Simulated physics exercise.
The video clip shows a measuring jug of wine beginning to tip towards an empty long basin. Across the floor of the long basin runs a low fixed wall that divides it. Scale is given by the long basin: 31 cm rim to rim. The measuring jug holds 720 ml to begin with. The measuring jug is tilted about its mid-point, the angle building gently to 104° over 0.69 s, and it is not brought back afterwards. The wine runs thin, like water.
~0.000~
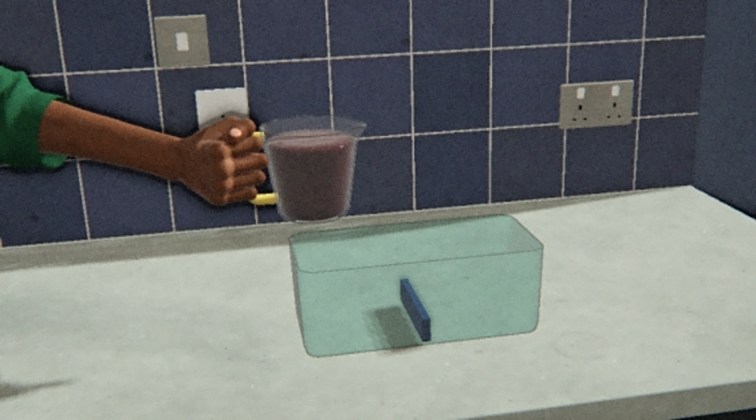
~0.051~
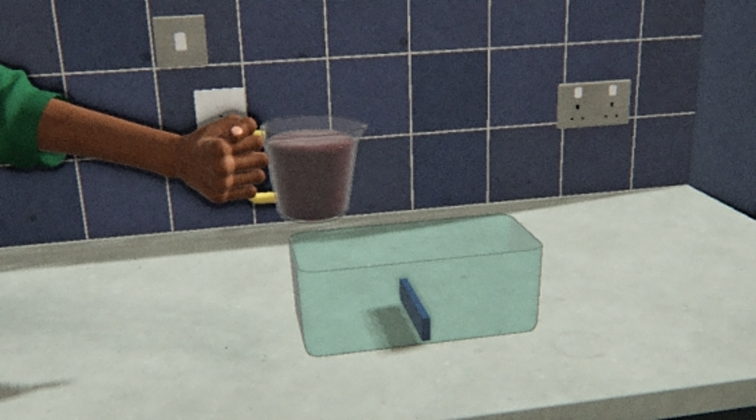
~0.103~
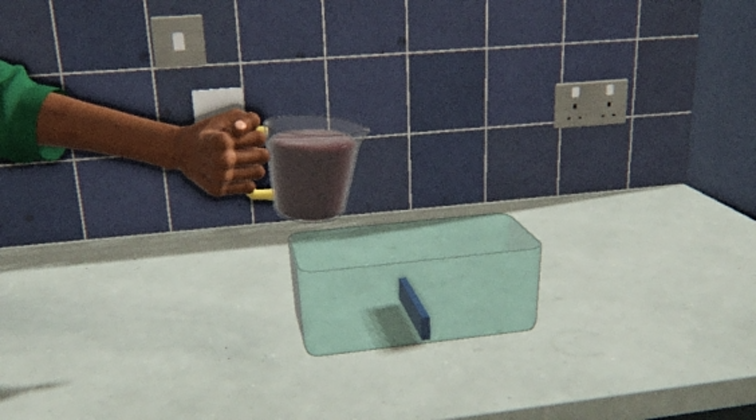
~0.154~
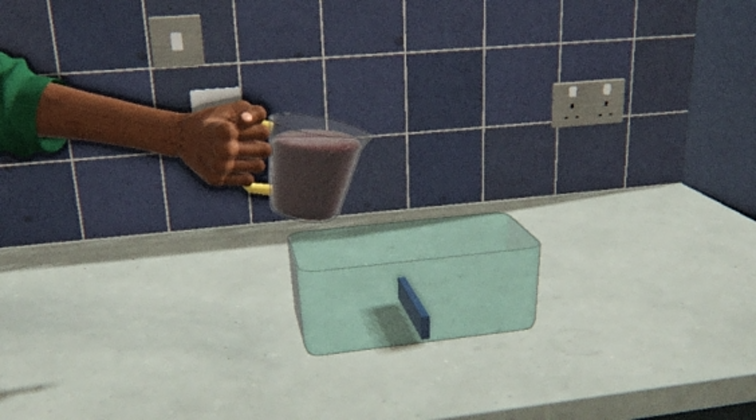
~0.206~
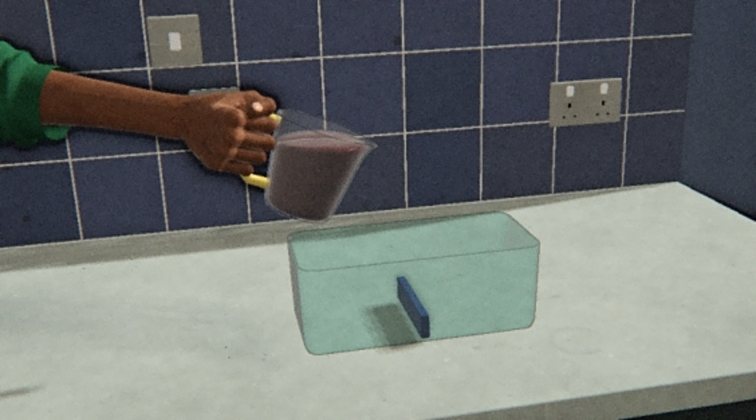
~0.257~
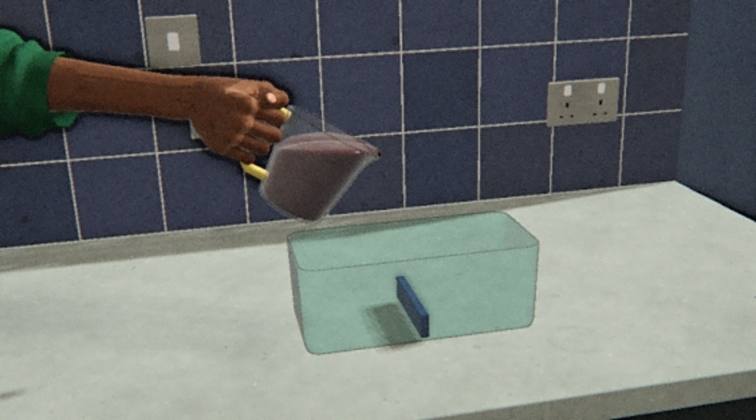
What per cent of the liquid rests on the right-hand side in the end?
48 percent.
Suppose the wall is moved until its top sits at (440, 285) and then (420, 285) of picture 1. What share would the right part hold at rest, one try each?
The first gives near 10 per cent and the second near 25 per cent.
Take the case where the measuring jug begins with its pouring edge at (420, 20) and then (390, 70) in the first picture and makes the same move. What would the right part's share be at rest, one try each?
In order, 65 and 85 per cent.
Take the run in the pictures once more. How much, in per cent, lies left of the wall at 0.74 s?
40 %.
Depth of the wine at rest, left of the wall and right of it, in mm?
Depths: Left near 18 mm, right near 16 mm.
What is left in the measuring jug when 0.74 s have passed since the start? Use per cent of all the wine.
About 8 per cent.
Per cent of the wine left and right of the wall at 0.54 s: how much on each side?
7 per cent left and 22 right, roughly.
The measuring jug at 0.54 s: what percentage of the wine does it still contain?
Roughly 48 %.
Then, 0.54 s in, the tilt is 92° and 49 per cent is still to pour, 7 is left of the wall and 23 right of it.
Then, 0.74 s in, the tilt is 104° and 8 per cent is still to pour, 40 is left of the wall and 45 right of it.
Then, 0.96 s in, the tilt is 104° and 0 per cent is still to pour, 52 is left of the wall and 47 right of it.
Then, 1.19 s in, the tilt is 104° and 0 per cent is still to pour, 52 is left of the wall and 47 right of it.
Finally, 52 per cent lies left of the wall, 48 right of it and 1 outside.
